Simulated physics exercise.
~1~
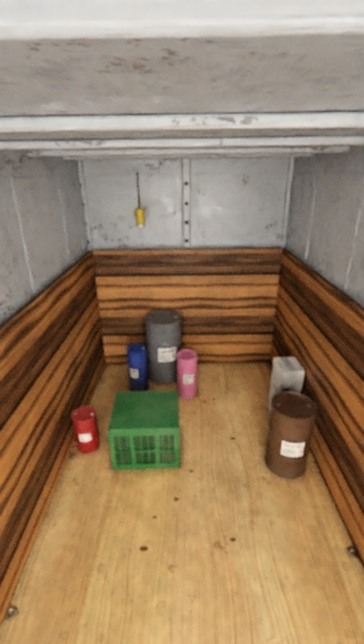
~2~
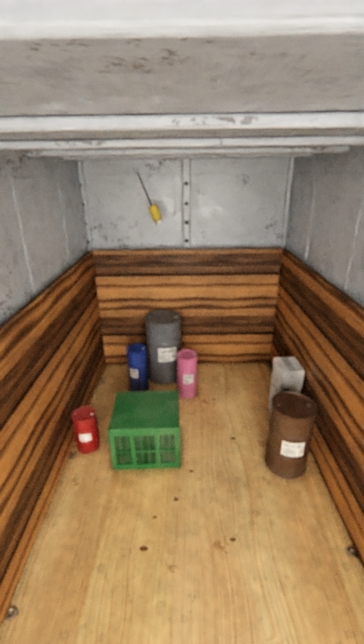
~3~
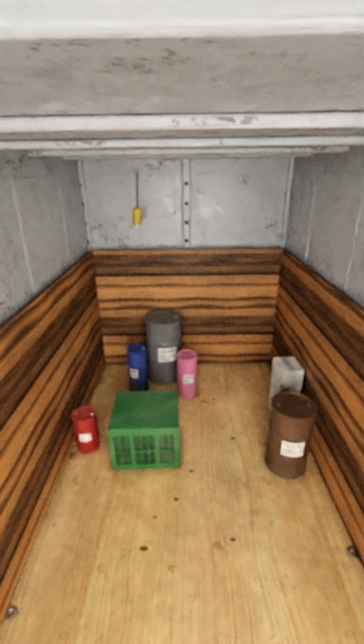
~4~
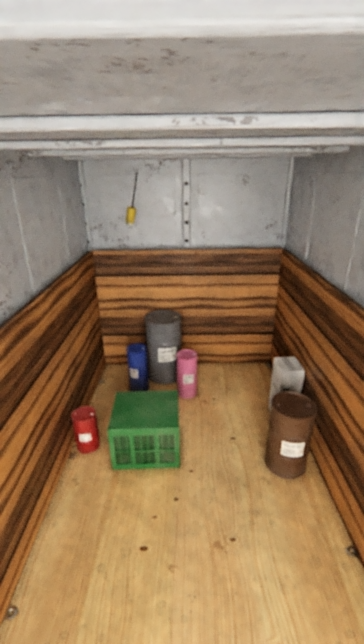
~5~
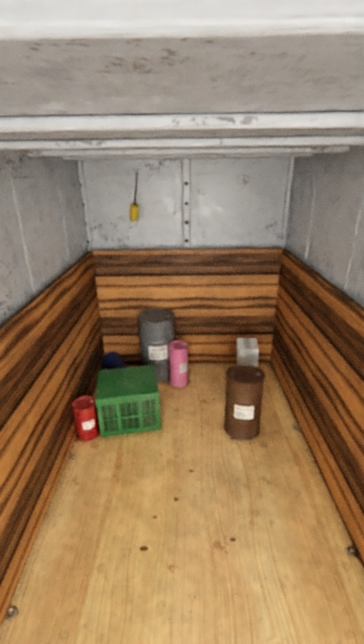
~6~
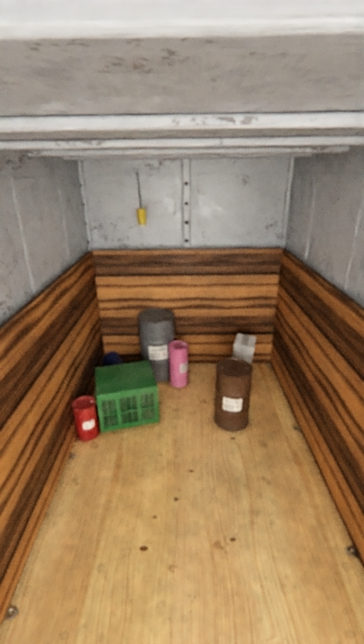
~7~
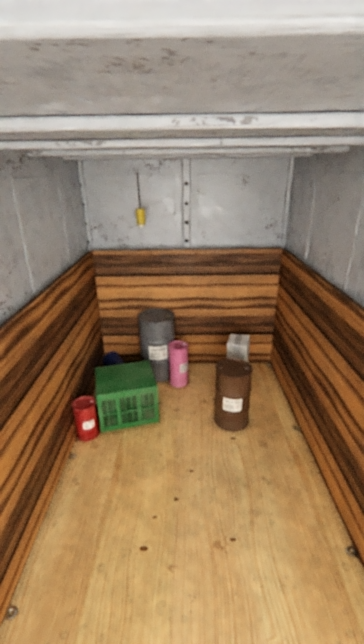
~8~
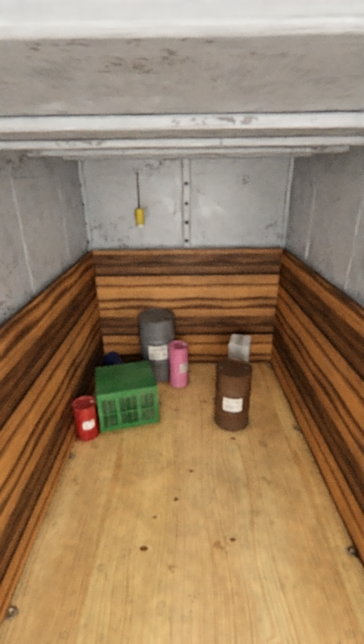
A brown drum and a white box in a van's load bay slid left and farther back, while the green crate shifted the same way and the blue canister tipped over; everything then settled, with the blue canister on its side behind the crate.
